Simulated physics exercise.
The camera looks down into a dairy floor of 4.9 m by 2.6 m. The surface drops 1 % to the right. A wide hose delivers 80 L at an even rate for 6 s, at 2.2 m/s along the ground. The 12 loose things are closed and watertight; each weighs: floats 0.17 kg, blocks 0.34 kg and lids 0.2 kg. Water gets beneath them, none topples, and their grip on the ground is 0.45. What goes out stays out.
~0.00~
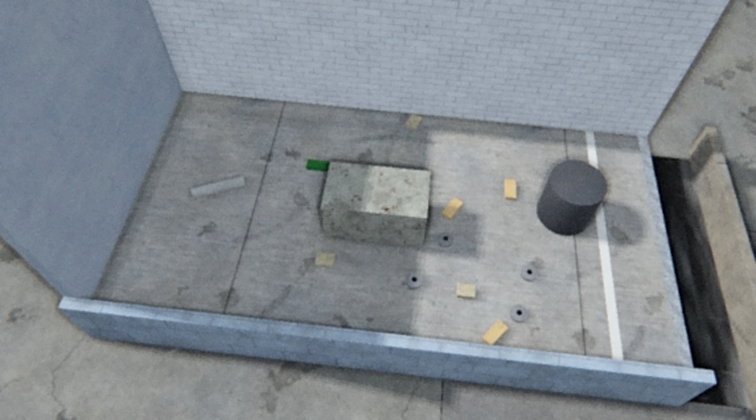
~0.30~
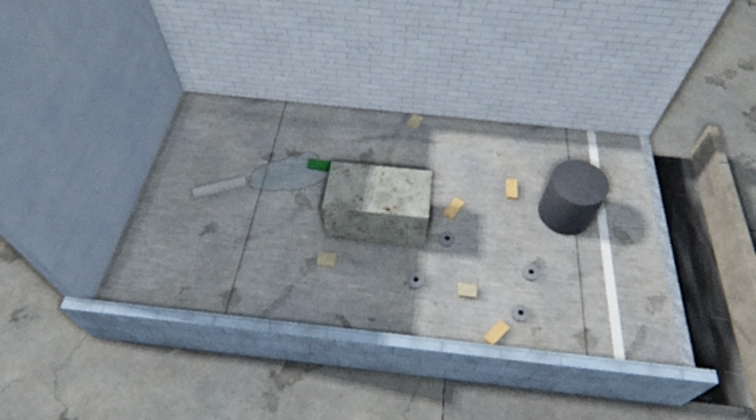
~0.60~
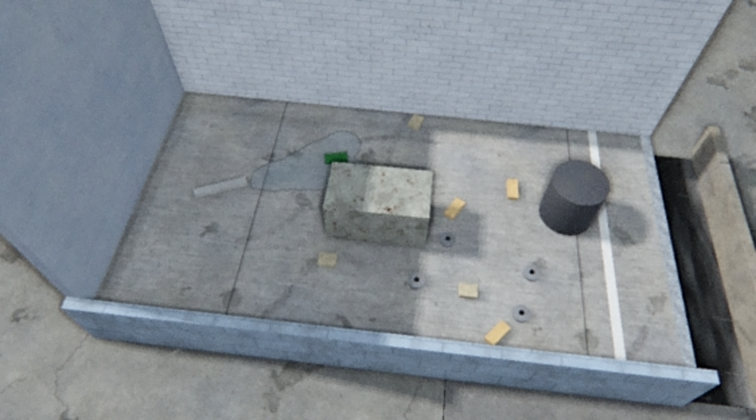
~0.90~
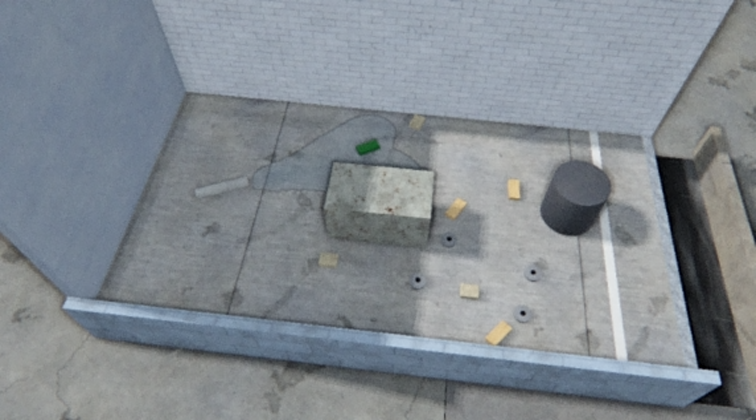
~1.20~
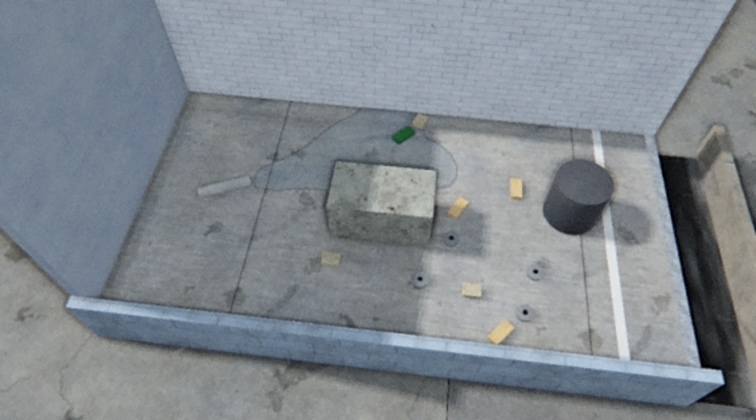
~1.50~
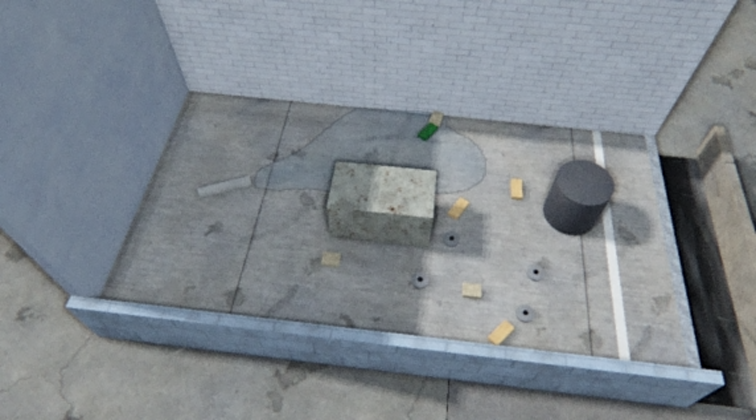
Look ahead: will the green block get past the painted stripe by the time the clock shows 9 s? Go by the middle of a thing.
The green block gets past.
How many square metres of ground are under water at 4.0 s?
Some 3.5 m2.
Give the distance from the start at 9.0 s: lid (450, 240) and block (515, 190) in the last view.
In that order: 0 cm, 0 cm.
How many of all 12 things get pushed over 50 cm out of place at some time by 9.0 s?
2 of them.
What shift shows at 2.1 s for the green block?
About 150 cm.
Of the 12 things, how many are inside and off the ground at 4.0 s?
I count 0.
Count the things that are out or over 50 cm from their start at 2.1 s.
I count 2.
After 2.1 s the green block is near (471, 133), 1.6 m from its start, afloat; 0 of 12 are over the mark; 2 afloat.
After 4.0 s the green block is near (628, 165), 3.0 m from its start, aground; 2 of 12 are over the mark; 0 afloat.
After 6.3 s the green block has gone out; 2 of 12 are over the mark; 0 afloat.
After 9.0 s the green block has gone out; 2 of 12 are over the mark; 0 afloat.
